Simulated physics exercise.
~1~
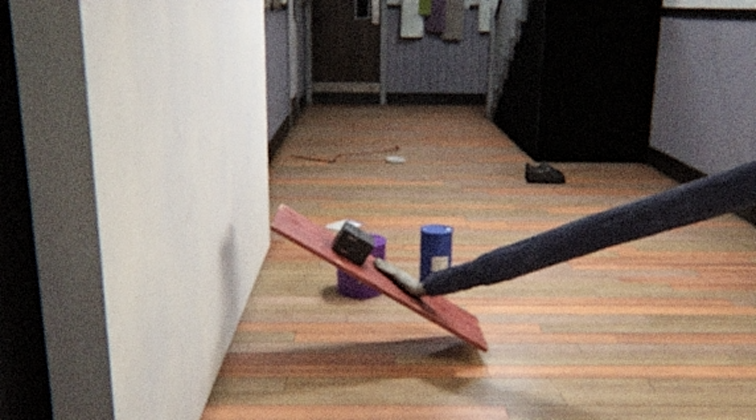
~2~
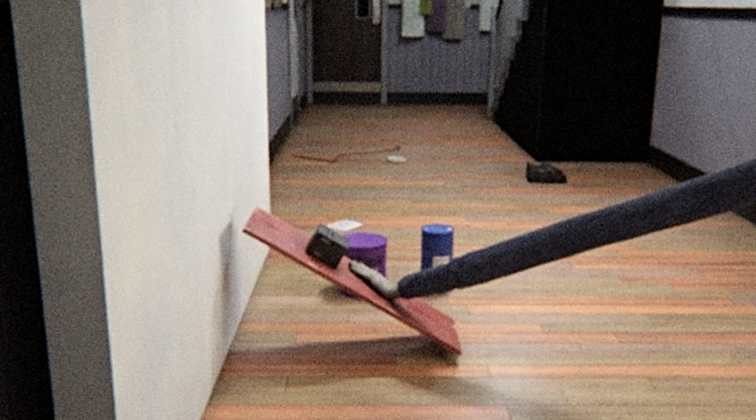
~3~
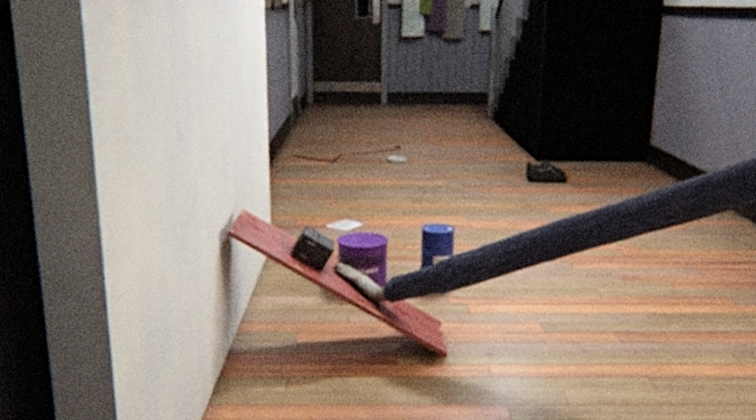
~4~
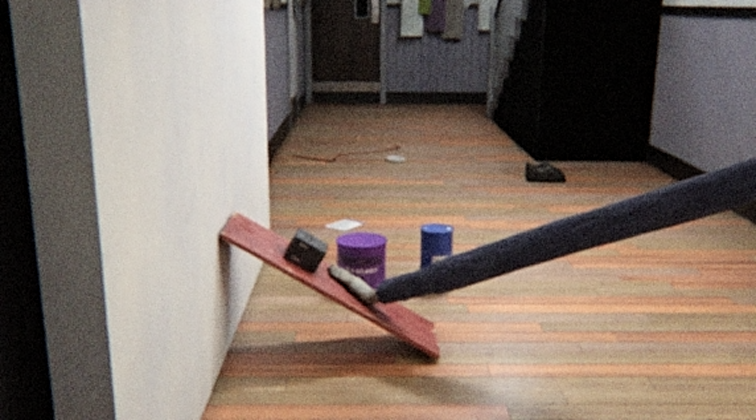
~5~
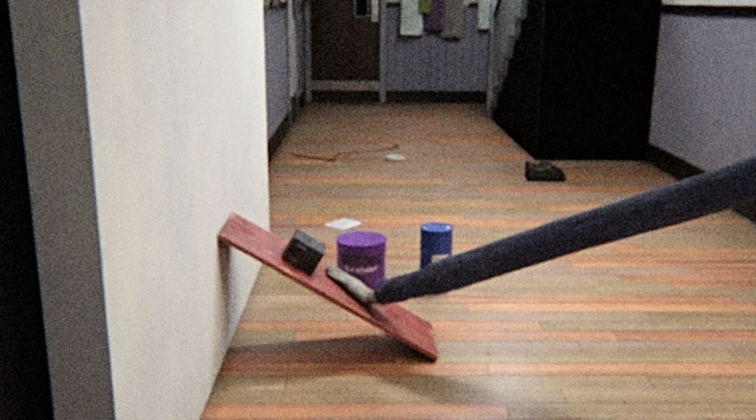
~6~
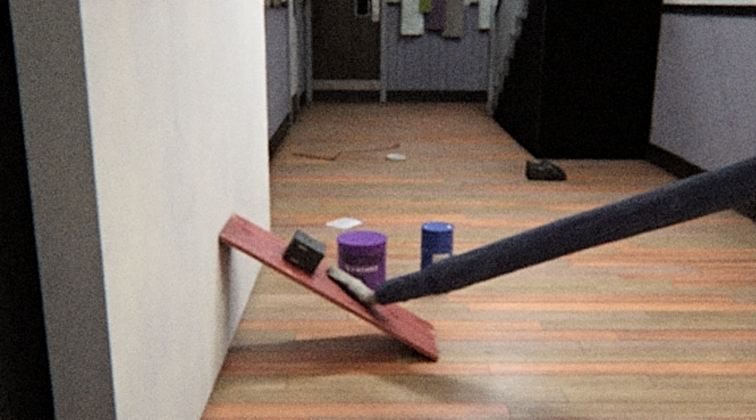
In a hallway with a striped wooden floor, a dark-sleeved arm moved a slanted red board left, a small dark block riding on it, until it leaned against the white wall, still under the hand.
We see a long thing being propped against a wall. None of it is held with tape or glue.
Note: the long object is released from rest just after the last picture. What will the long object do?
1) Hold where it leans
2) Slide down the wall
Slide down the wall.
Then, 0.30 s past the last view, red board sunk by 16° near (346, 313).
Then, 0.40 s past the last view, red board sunk by 31° near (353, 343).
Then, 0.60 s past the last view, red board sunk by 34° near (355, 334).
Then, 1.80 s past the last view, red board sunk by 31° near (357, 342).
Finally, moved from the start, red board; the other 2 still in place. Final places as the last picture's camera would see them, red board near (357, 342). The board gives way.
